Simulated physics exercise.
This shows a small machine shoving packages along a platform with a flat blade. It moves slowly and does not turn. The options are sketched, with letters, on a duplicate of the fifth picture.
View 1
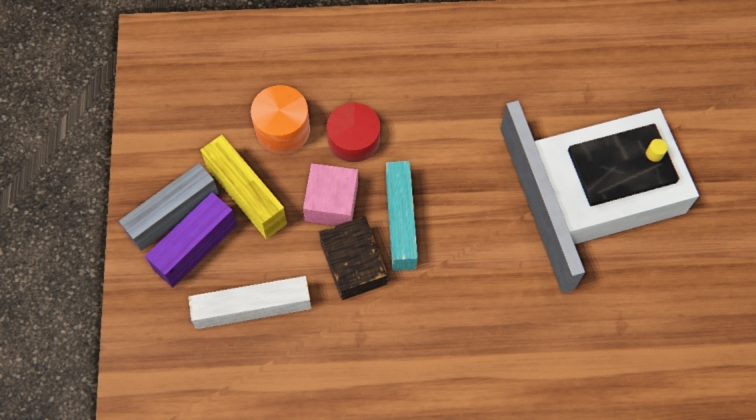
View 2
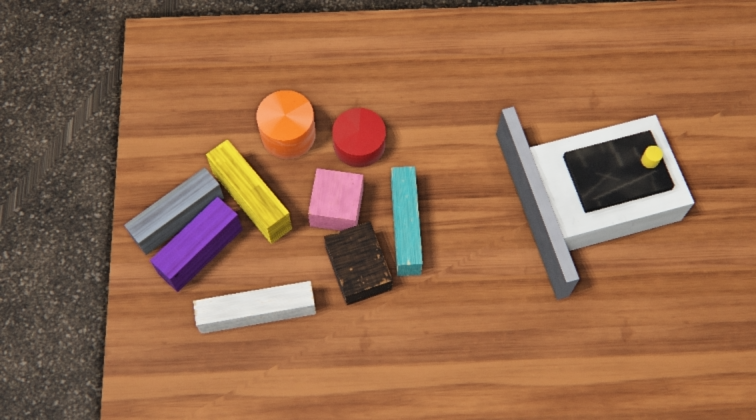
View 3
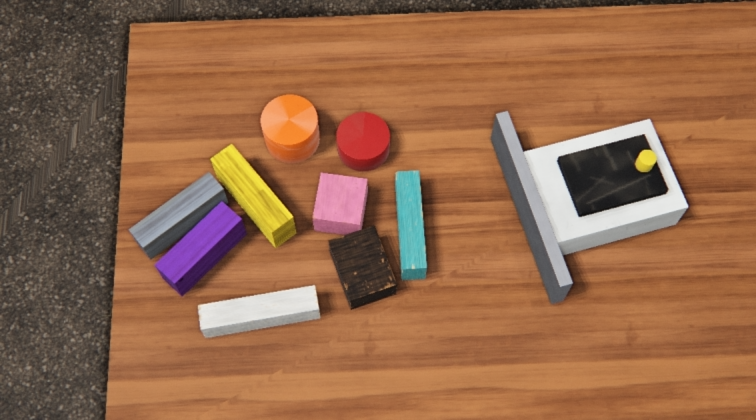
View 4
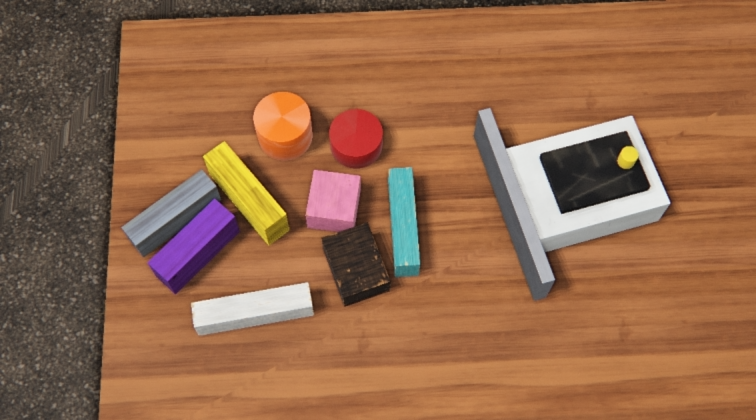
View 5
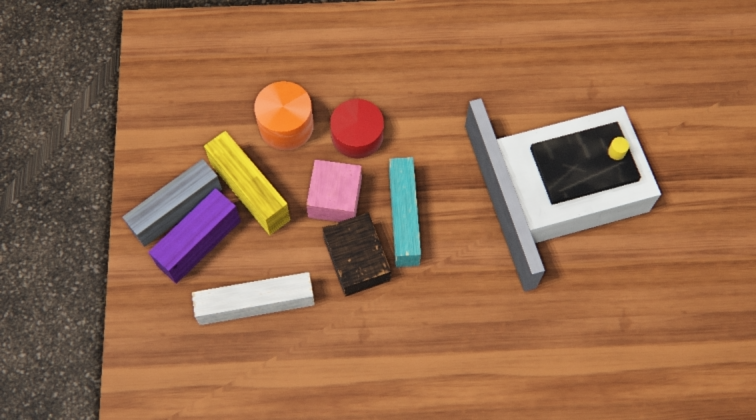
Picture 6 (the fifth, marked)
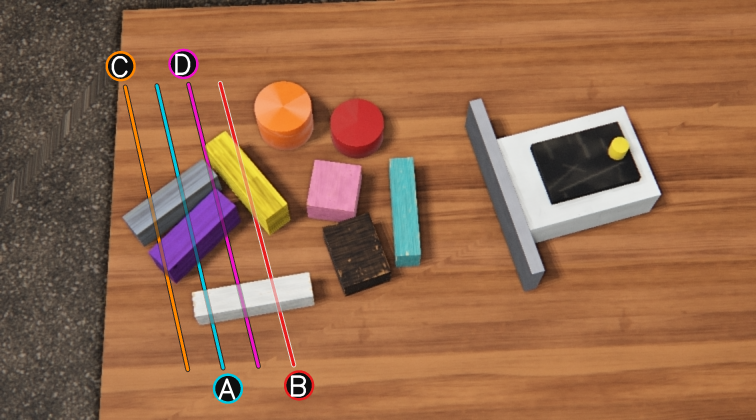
White machine with a flat grey blade creeping slowly left across a wooden platform toward a still cluster of colourful blocks and canisters.
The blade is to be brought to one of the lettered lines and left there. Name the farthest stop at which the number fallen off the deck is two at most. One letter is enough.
Line D.
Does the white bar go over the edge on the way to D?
No.
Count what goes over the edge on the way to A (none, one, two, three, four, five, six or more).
In all, four.
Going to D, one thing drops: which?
The grey stick.
On the marked copy, A at (188, 219); B at (255, 217); C at (155, 221); D at (221, 218).
Following D. Soon after the start, robot (476, 168); red canister (344, 131); turquoise bar (387, 215).
Later, robot (374, 172); grey stick (146, 211); purple stick (164, 247).
In the end, robot (295, 175); grey stick over the edge; purple stick (119, 261); one fallen.
As for the rest, A drops four; B is within the limit but short; C drops six.
